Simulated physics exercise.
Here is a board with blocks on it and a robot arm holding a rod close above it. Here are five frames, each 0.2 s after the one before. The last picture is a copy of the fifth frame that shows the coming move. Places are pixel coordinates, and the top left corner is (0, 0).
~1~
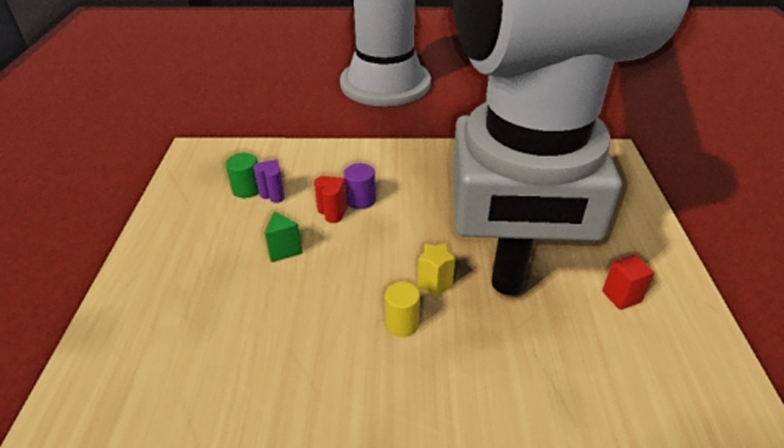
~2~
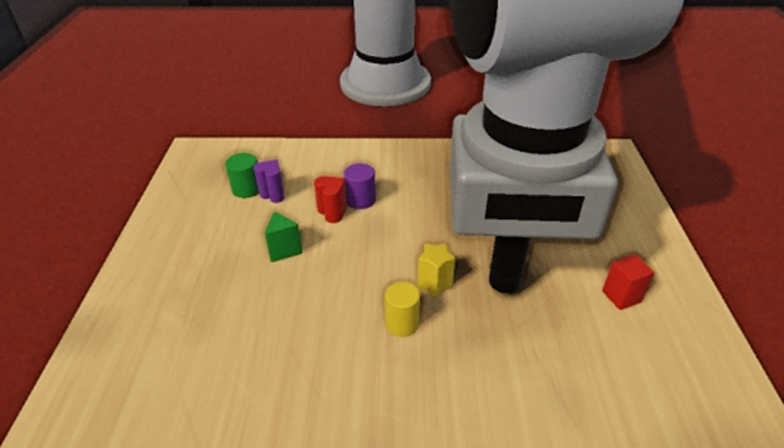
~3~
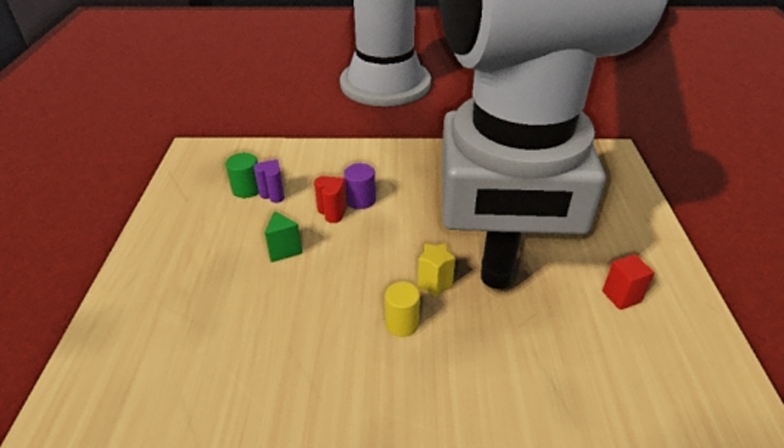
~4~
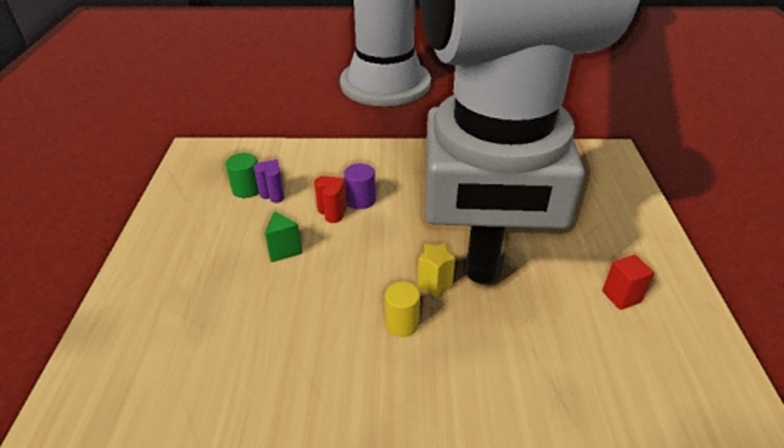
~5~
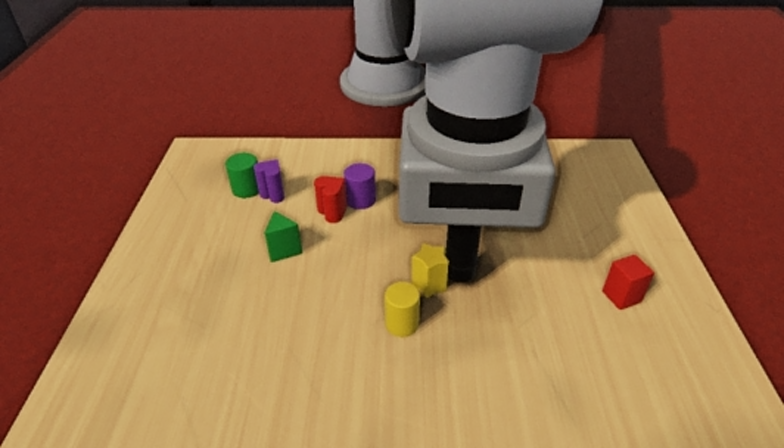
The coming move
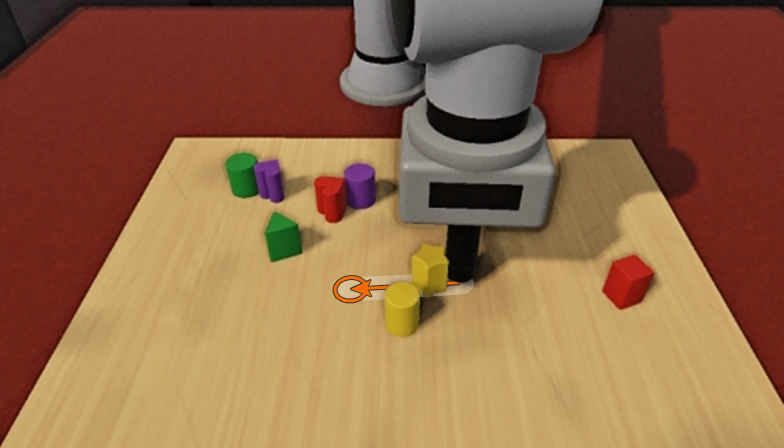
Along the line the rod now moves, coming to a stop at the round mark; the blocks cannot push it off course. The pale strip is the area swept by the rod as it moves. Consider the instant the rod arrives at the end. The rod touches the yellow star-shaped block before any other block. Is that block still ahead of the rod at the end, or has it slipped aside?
At that point it is up front.
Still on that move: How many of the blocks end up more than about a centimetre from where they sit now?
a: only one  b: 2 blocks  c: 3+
The correct letter is a.
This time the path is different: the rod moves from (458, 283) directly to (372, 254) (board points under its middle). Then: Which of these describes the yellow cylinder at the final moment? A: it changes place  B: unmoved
Letter B.
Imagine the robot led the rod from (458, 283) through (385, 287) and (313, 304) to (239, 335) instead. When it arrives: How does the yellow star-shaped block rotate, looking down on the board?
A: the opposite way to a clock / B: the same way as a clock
Letter B.
Drawn move, in a line from (458, 283) to (351, 289).
What follows on the original path. One third of the way, rod at (422, 275); yellow star-shaped block at (393, 257).
Two thirds of the way, rod at (387, 277); yellow star-shaped block at (356, 259).
At the end, rod at (350, 279); yellow cylinder still; yellow star-shaped block at (318, 261).
